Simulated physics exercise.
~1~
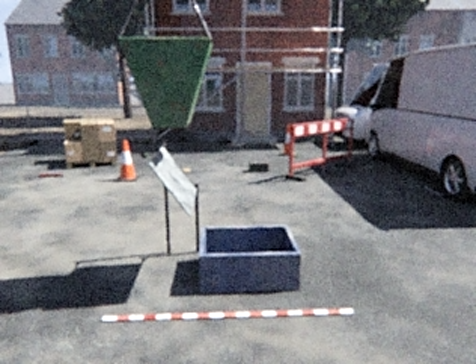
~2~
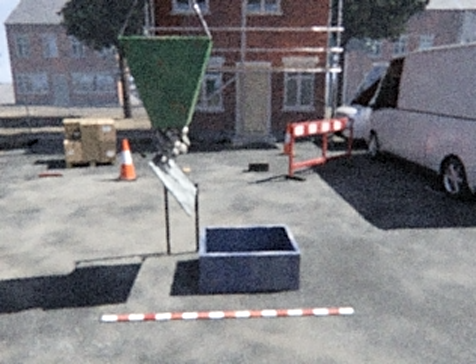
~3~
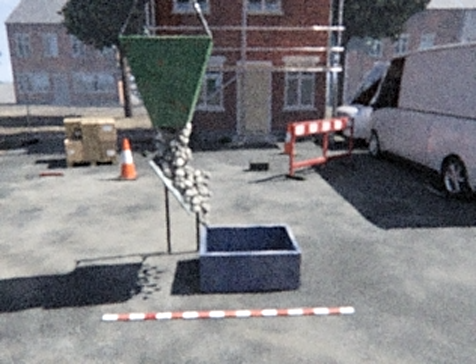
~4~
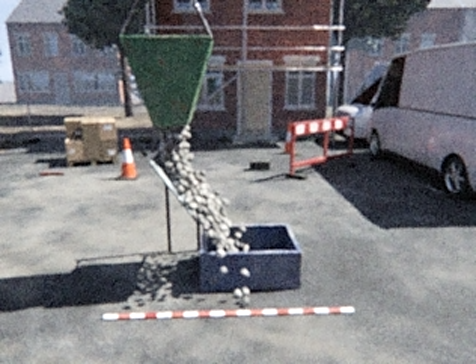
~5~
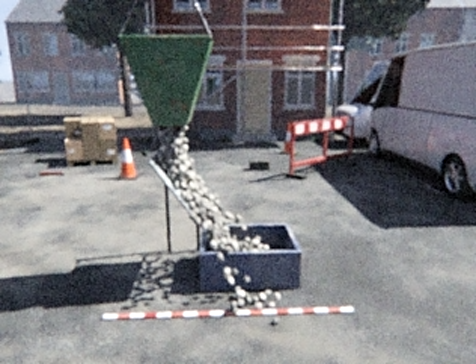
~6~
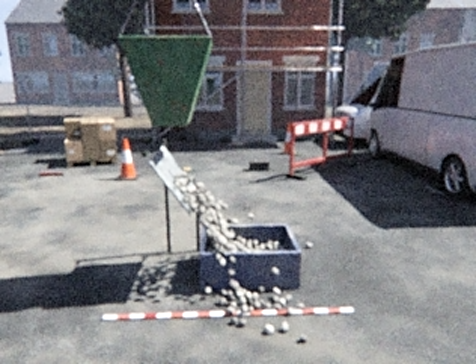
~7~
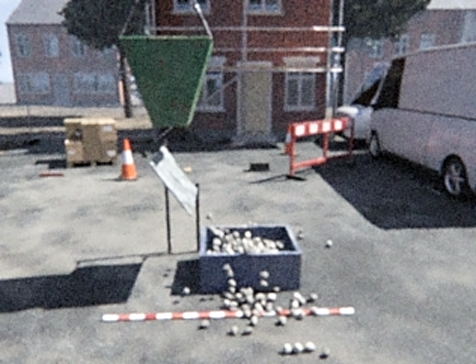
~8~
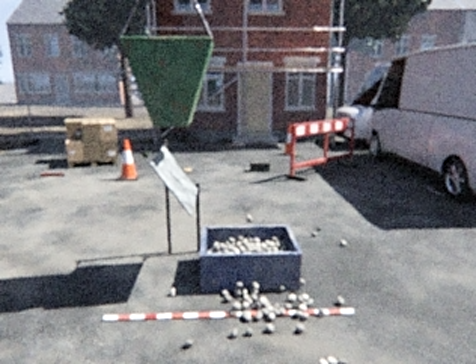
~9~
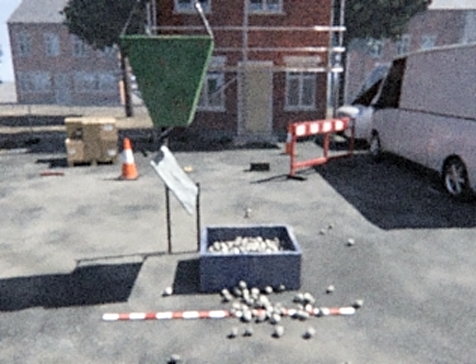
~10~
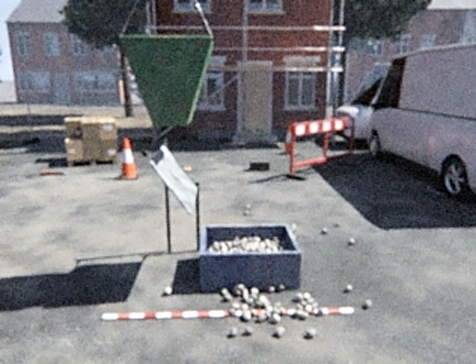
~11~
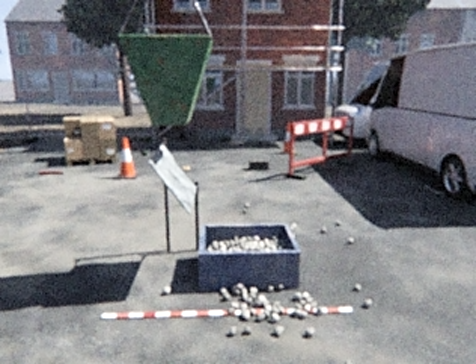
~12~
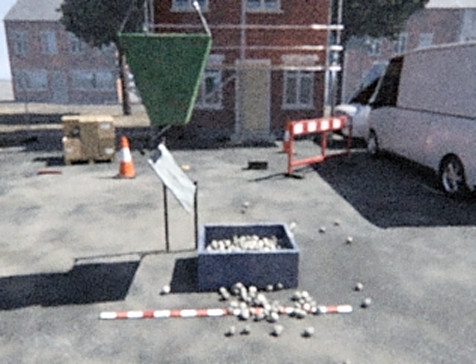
Pale stones pour from a green hopper down a steel slope, mostly filling a blue bin.
